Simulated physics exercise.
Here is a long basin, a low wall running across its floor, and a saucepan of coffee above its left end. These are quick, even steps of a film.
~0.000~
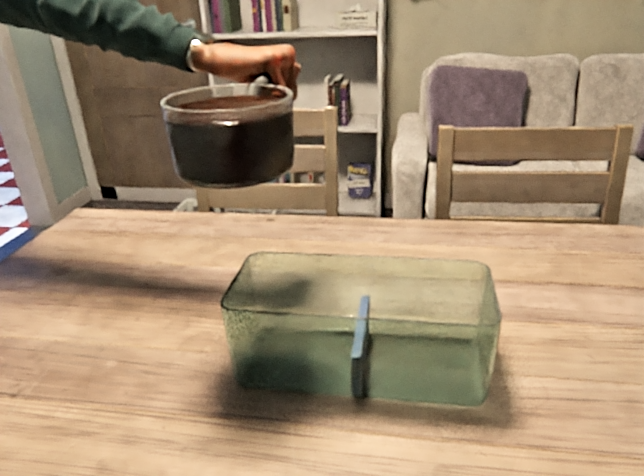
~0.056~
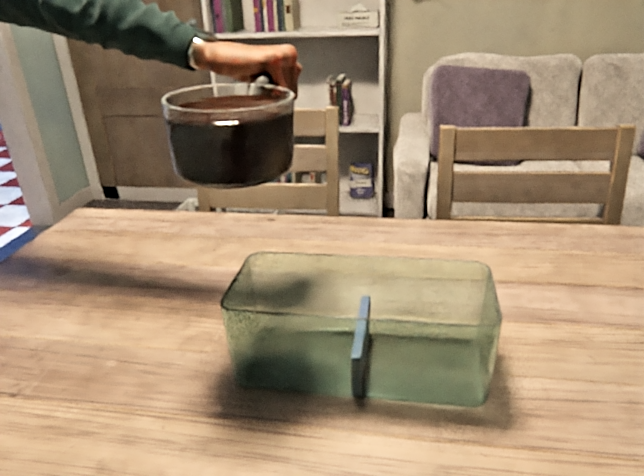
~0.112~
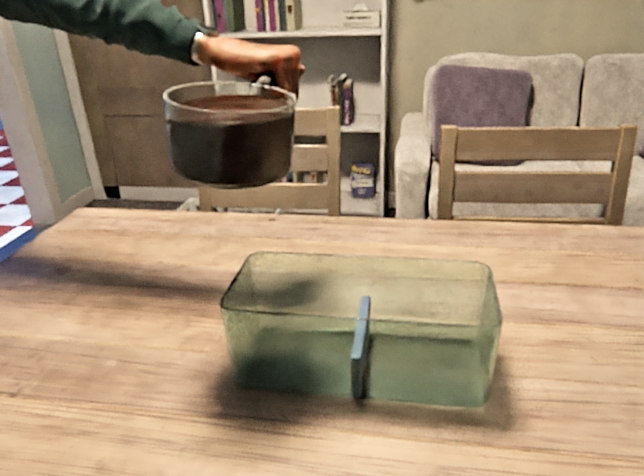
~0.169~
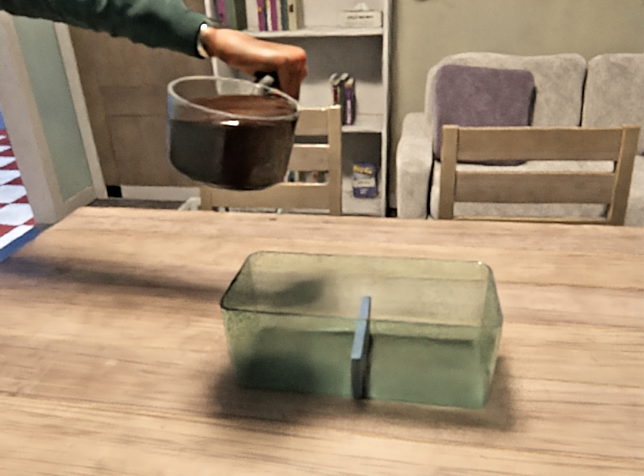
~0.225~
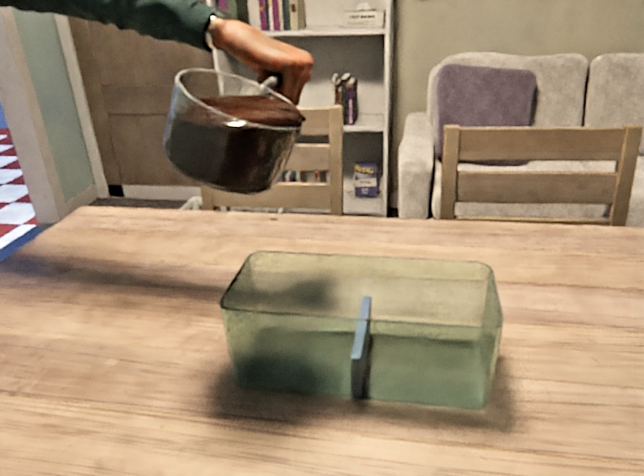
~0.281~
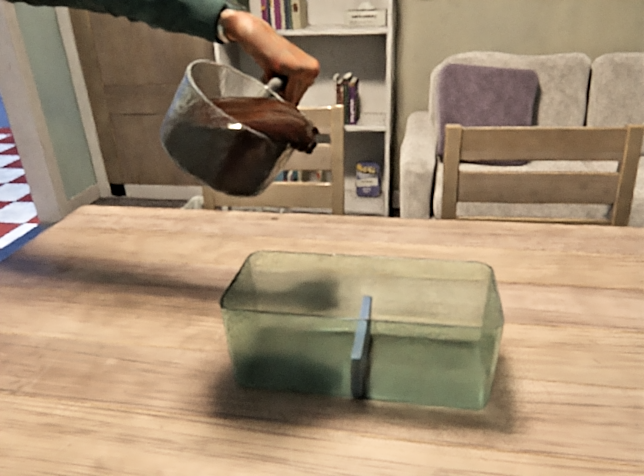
A hand reaching in from the upper left, in a dark green sleeve, holds a clear saucepan of dark coffee above the left end of a long greenish glass basin. The basin, crossed by a low blue-grey wall, sits on a wooden table, seen from slightly above, with chairs, bookshelf and pale sofa behind. The pan tilts rightward, slowly then faster, until coffee reaches over its edge, while the camera stays still.
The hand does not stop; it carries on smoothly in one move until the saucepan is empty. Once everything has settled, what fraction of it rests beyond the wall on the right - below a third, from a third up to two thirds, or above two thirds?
The part right of the wall will probably range from one third to two thirds.
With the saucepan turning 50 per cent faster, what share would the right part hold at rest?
Close to 30 per cent.
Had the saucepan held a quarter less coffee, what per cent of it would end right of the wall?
About 25 %.
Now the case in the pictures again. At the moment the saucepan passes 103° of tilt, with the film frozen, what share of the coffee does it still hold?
Some 25 per cent has not yet come out.
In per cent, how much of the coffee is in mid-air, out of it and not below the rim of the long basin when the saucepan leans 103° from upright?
I'd put it at roughly 50 percent of it.
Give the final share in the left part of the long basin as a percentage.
Around 50 %.
A moment on, the saucepan is tipped right over and 23 per cent is still to pour, 5 is left of the wall and 24 right of it.
Next, the saucepan is tipped right over and 2 per cent is still to pour, 46 is left of the wall and 44 right of it.
Then the saucepan is tipped right over and 0 per cent is still to pour, 52 is left of the wall and 44 right of it.
Later the saucepan is tipped right over and 0 per cent is still to pour, 52 is left of the wall and 45 right of it.
Finally, 52 per cent lies left of the wall, 45 right of it and 3 outside.
